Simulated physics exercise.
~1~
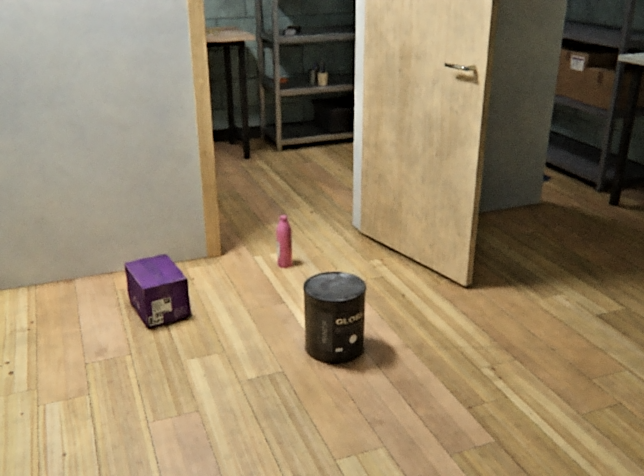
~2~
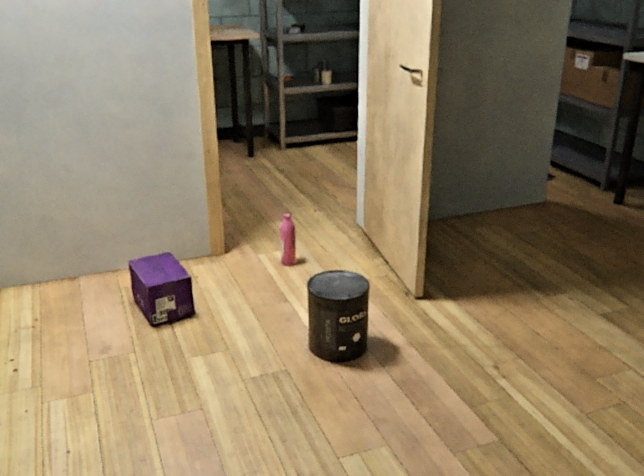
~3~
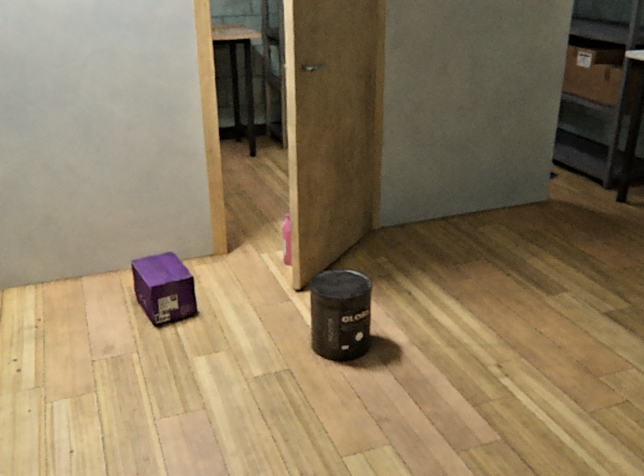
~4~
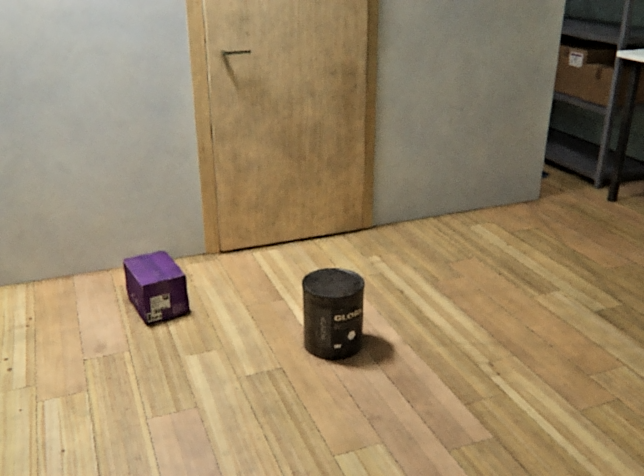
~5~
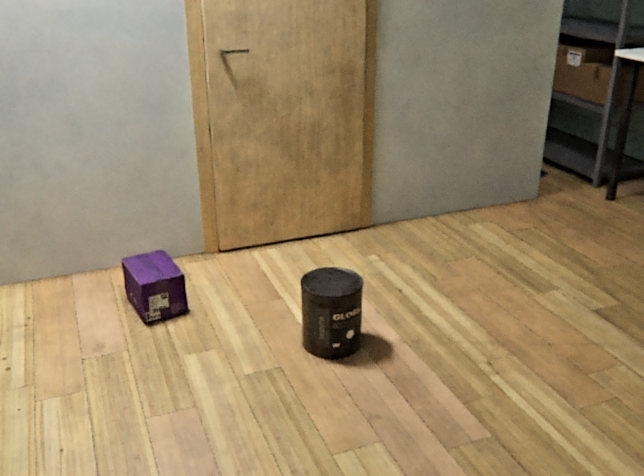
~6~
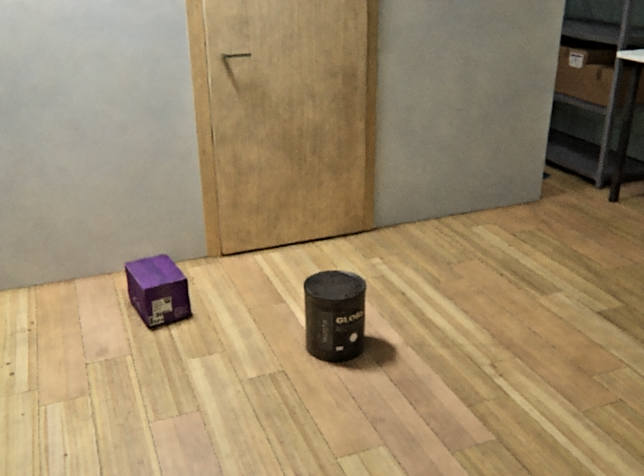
The footage shows an open wooden door with a pink bottle standing in the doorway and a purple box and black pail on the floor in front. The door swings leftward, hiding the bottle from view, and ends closed, with the box and pail unmoved.
